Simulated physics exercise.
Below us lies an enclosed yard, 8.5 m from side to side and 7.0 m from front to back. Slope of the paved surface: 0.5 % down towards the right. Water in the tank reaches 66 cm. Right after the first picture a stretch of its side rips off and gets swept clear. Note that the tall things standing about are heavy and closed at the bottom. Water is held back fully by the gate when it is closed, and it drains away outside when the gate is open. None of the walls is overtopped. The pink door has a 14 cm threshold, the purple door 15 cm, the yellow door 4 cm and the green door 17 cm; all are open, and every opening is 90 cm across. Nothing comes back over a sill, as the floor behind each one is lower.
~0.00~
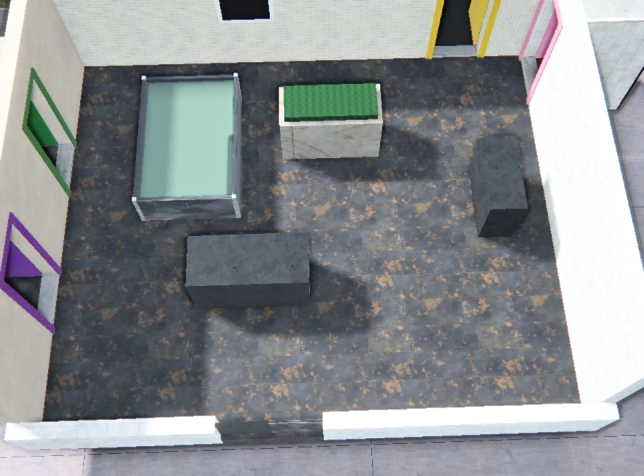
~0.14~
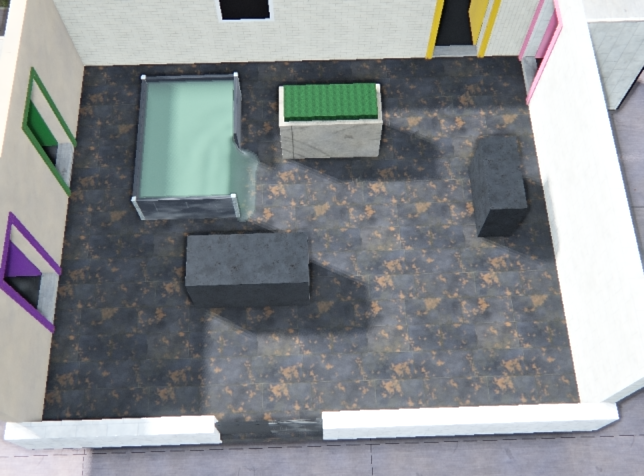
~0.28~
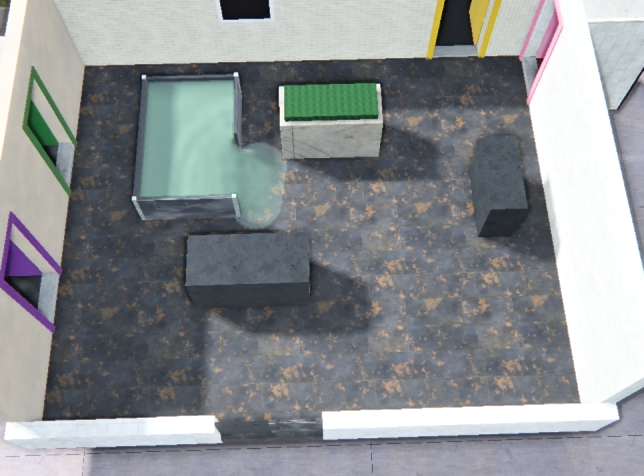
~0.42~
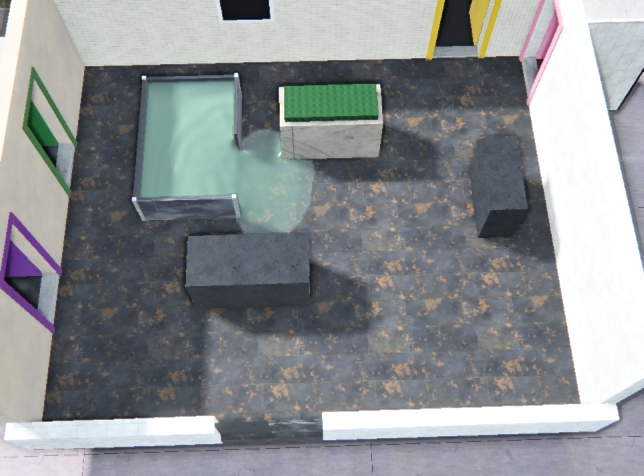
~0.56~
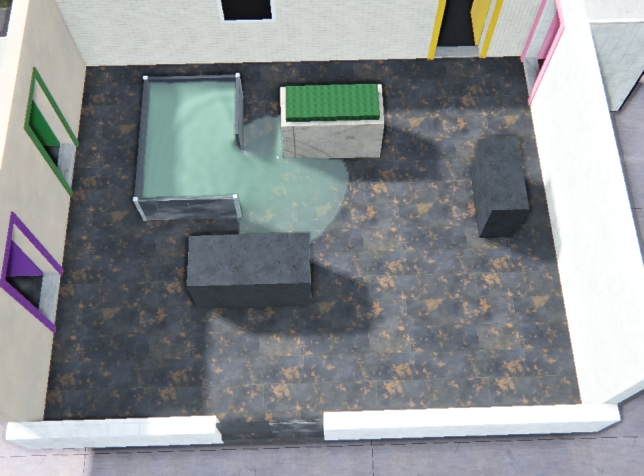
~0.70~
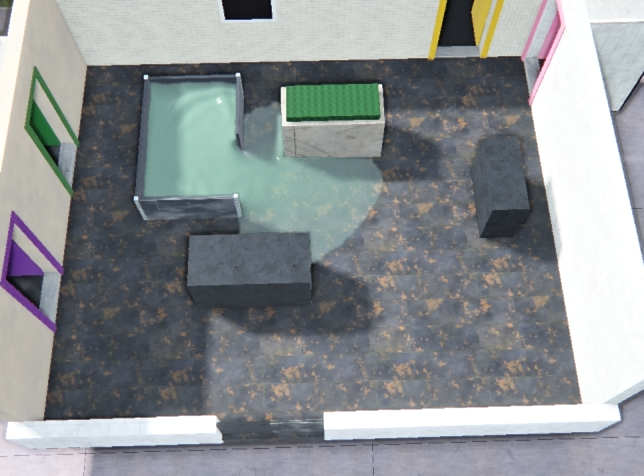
To begin with, a glass-sided tank of pale green water stands still in a walled yard among three blocks, one topped with green. Part of its right side disappears and water pours through the gap, then fans out rightward across the dark floor, spreading between the green-topped block and the dark block below.
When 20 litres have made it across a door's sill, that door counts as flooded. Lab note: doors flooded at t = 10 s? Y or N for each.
As I see it, at the pink door the limit will hold; at the purple door the limit will hold; at the yellow door the limit will be broken; at the green door the limit will hold.
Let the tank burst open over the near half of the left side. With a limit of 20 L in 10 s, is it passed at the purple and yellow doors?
Log - purple: Threshold not reached, yellow: Threshold not reached.
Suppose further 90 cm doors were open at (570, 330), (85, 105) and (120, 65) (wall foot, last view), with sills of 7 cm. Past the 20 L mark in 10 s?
Check each in turn: The first succeeds, the second fails, the third fails.
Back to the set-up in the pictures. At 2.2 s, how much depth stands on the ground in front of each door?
Depth readings (cm): Pink = 0; purple = 0; yellow = 0; green = 0.
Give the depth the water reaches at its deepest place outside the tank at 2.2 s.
Up to some 32 cm.
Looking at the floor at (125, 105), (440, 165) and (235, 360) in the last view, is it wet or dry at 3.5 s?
Respectively: Was missed, got hit, was missed.
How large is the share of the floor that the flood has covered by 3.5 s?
Around 45 per cent wet.
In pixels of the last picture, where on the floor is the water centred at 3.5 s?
The water's centre is around (347, 201).
After 1.4 s water covers 20 % of the floor and is deepest (32 cm) near (253, 198); pink door not reached, purple door not reached, yellow door not reached, green door not reached.
After 2.2 s water covers 35 % of the floor and is deepest (32 cm) near (465, 192); pink door not reached, purple door not reached, yellow door not reached, green door not reached.
After 3.5 s water covers 45 % of the floor and is deepest (38 cm) near (583, 413); pink door 10 cm at the sill, 0 L in, purple door not reached, yellow door not reached, green door not reached.
After 6.0 s water covers 65 % of the floor and is deepest (14 cm) near (526, 415); pink door 10 cm at the sill, 3 L in, purple door not reached, yellow door 9 cm at the sill, 17 L in, green door not reached.
After 10.0 s water covers 85 % of the floor and is deepest (10 cm) near (523, 67); pink door 9 cm at the sill, 3 L in, purple door 5 cm at the sill, 0 L in, yellow door 10 cm at the sill, 56 L in, green door not reached.
